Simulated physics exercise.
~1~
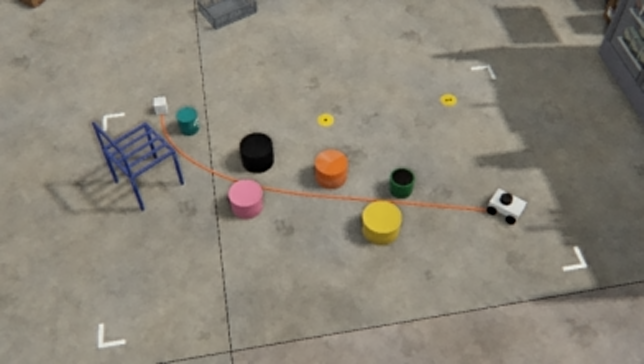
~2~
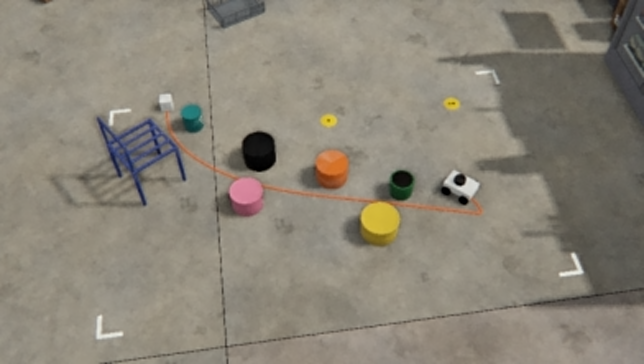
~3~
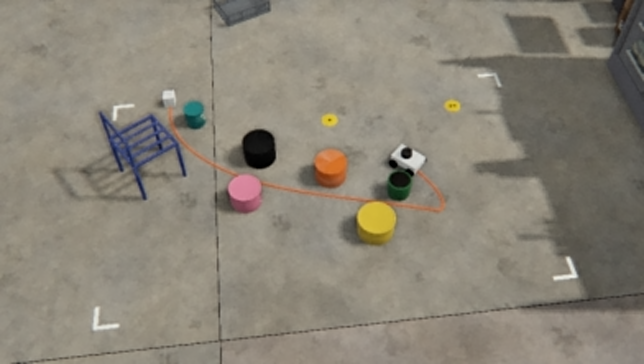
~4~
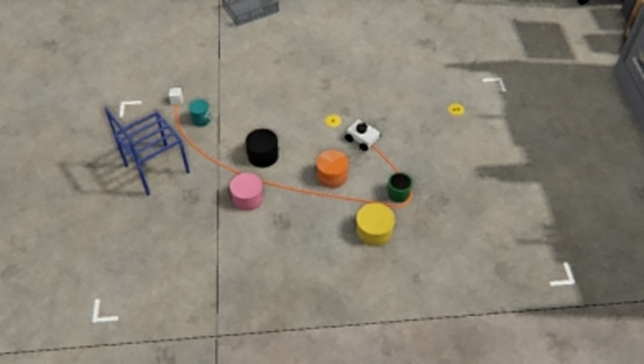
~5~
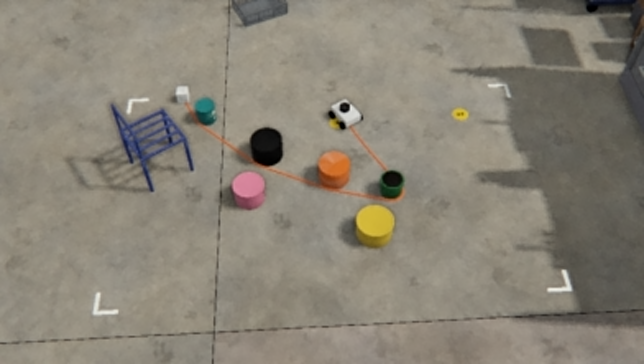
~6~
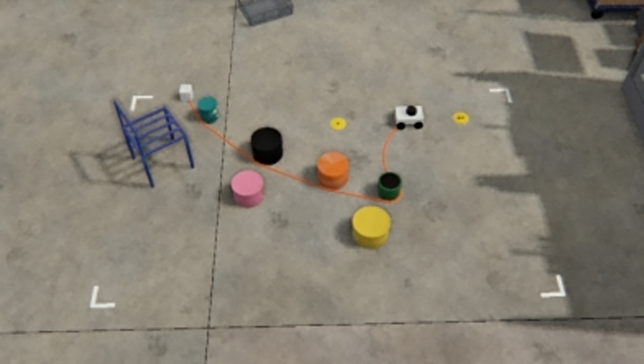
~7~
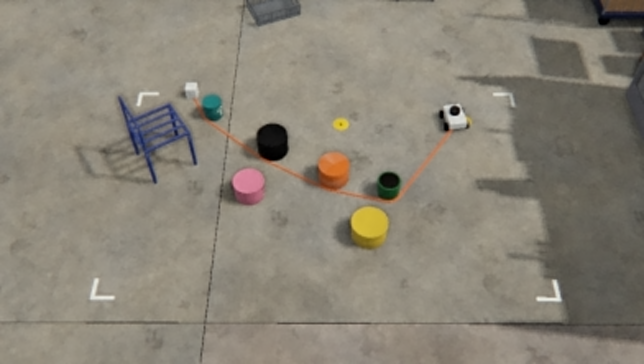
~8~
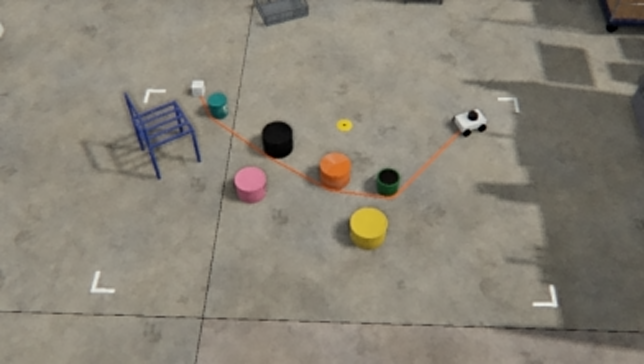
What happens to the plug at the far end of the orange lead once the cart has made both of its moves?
The plug stays in its socket, with the orange lead still running to the small white block beside the teal bin when the cart stops.
A small white cart trailing an orange lead drove up and left to one yellow mark, then went right to the other and stopped, leaving the lead bent around the green pot and still running to the white block by the teal bin.
